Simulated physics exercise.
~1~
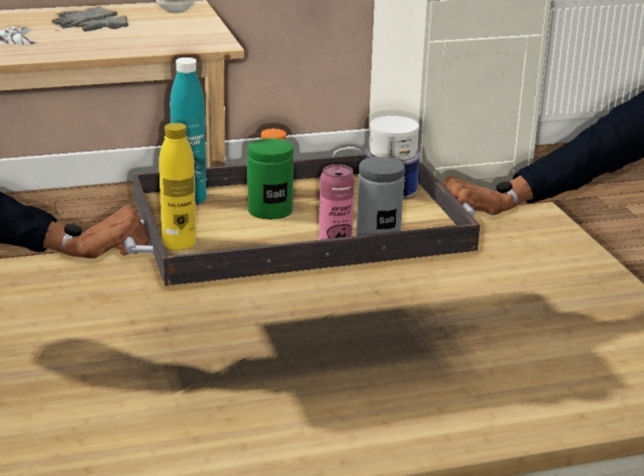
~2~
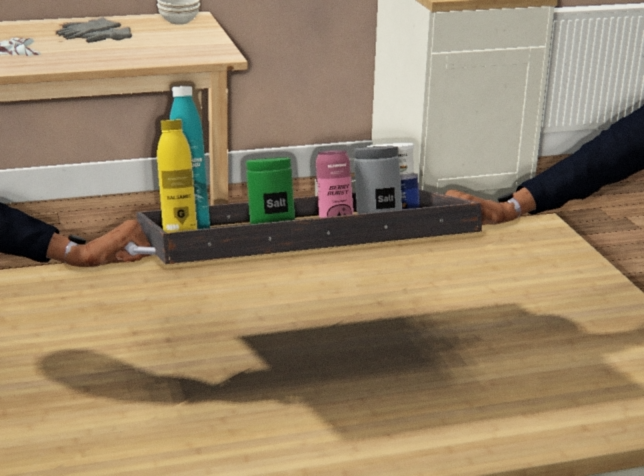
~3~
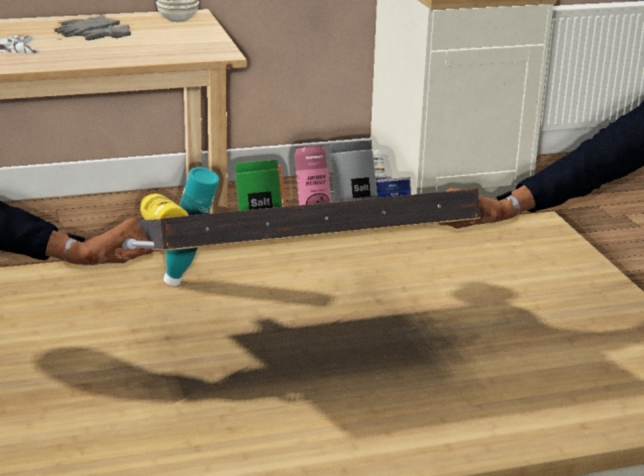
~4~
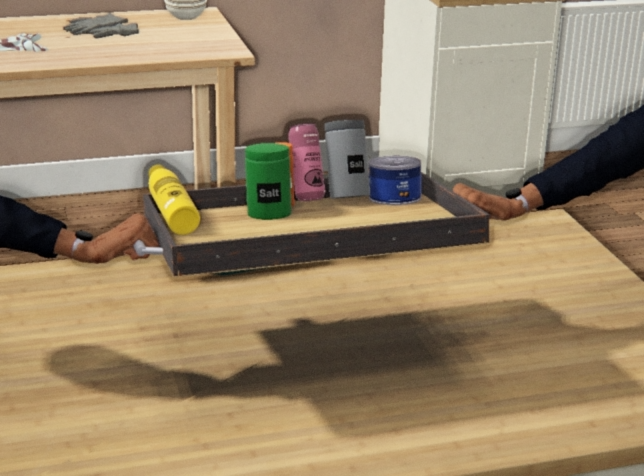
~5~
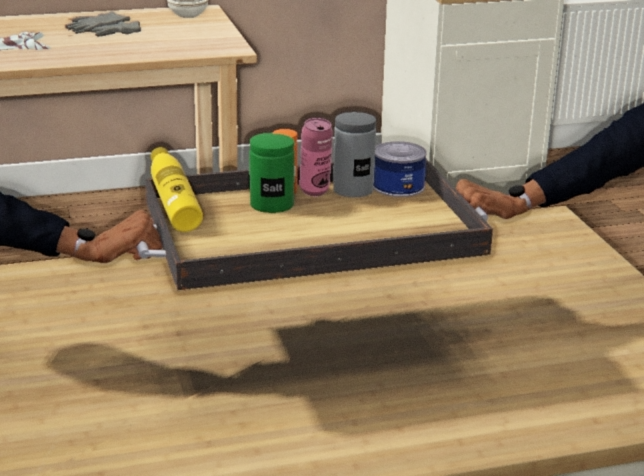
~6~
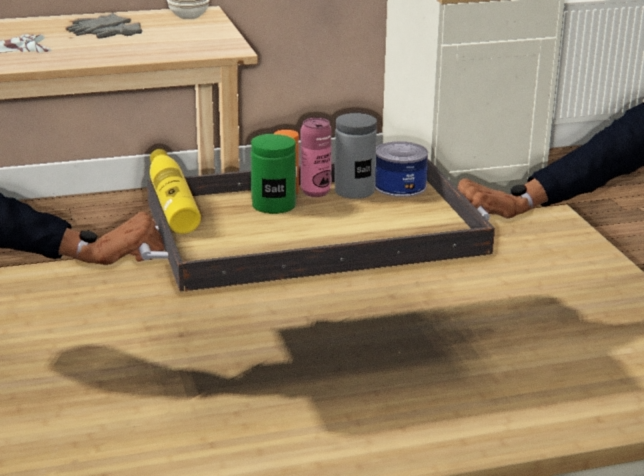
Two hands tipping a tray of containers away and levelling it, the turquoise bottle falling off and the yellow bottle left leaning.
